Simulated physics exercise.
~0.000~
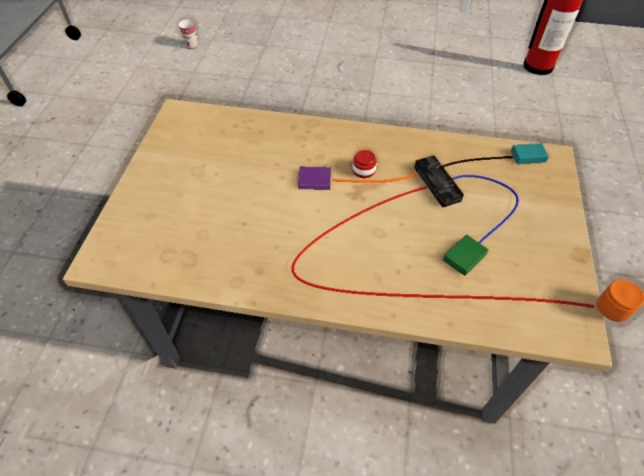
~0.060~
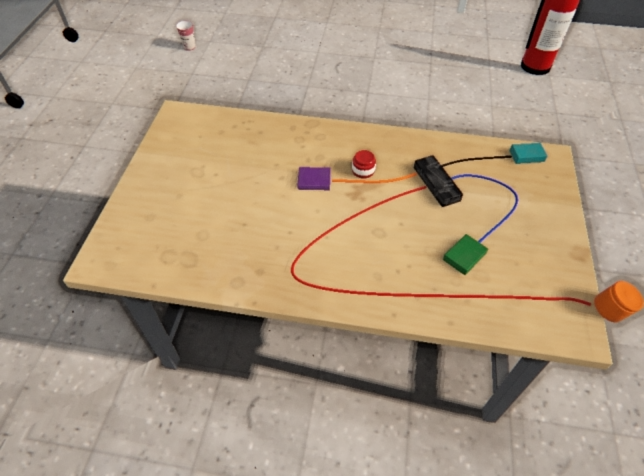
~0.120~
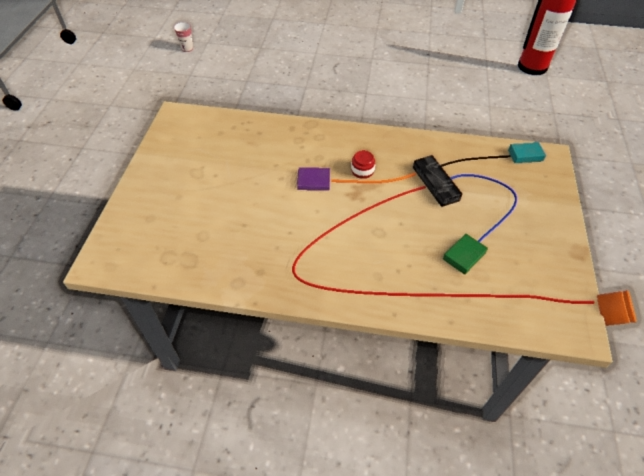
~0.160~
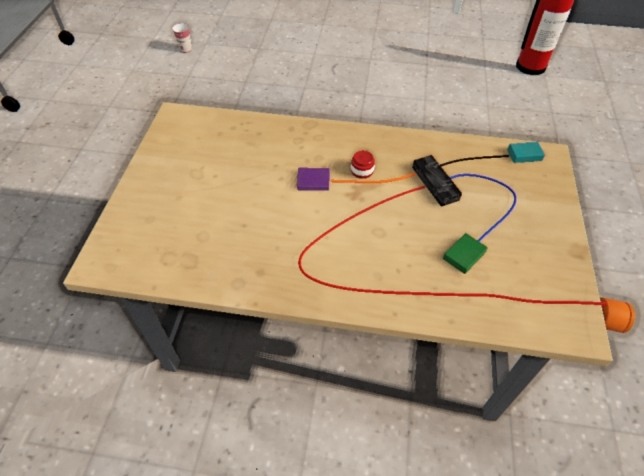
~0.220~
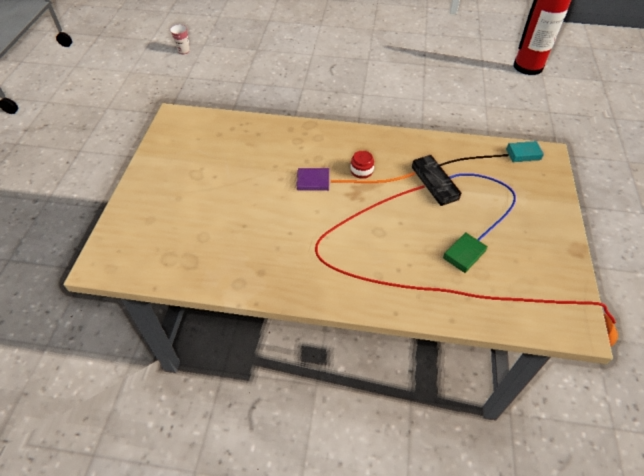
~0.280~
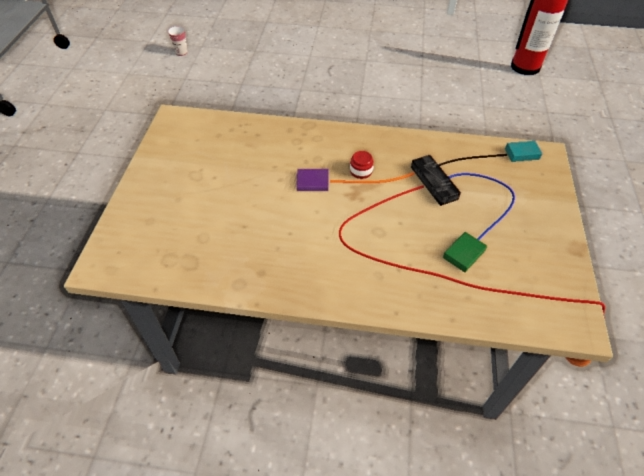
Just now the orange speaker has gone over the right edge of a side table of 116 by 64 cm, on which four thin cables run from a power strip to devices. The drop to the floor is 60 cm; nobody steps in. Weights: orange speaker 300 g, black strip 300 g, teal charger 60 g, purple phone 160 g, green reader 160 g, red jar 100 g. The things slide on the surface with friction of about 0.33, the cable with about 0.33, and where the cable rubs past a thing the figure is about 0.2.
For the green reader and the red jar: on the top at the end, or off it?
As I see it, the green reader never goes down; the red jar never goes down.
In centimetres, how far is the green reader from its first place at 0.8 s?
6 cm.
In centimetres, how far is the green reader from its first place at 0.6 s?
Some 5 cm.
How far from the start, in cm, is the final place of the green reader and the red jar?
First some 6 cm, second some 0 cm.
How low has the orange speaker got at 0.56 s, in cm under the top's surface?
55 cm or so.
By 0.6 s, the strip's end of the red cable at (426, 189); green reader 5 cm off its start, orange speaker over the edge.
By 0.8 s, the strip's end of the red cable at (426, 189); green reader 6 cm off its start, orange speaker over the edge.
By 1.1 s, the strip's end of the red cable at (426, 189); green reader 6 cm off its start at (489, 245), orange speaker over the edge.
By 1.4 s, the strip's end of the red cable at (426, 189); green reader 6 cm off its start, orange speaker over the edge.
By 2.6 s, the strip's end of the red cable at (426, 189); green reader 6 cm off its start at (489, 245), red jar 0 cm off its start at (363, 157), orange speaker over the edge.
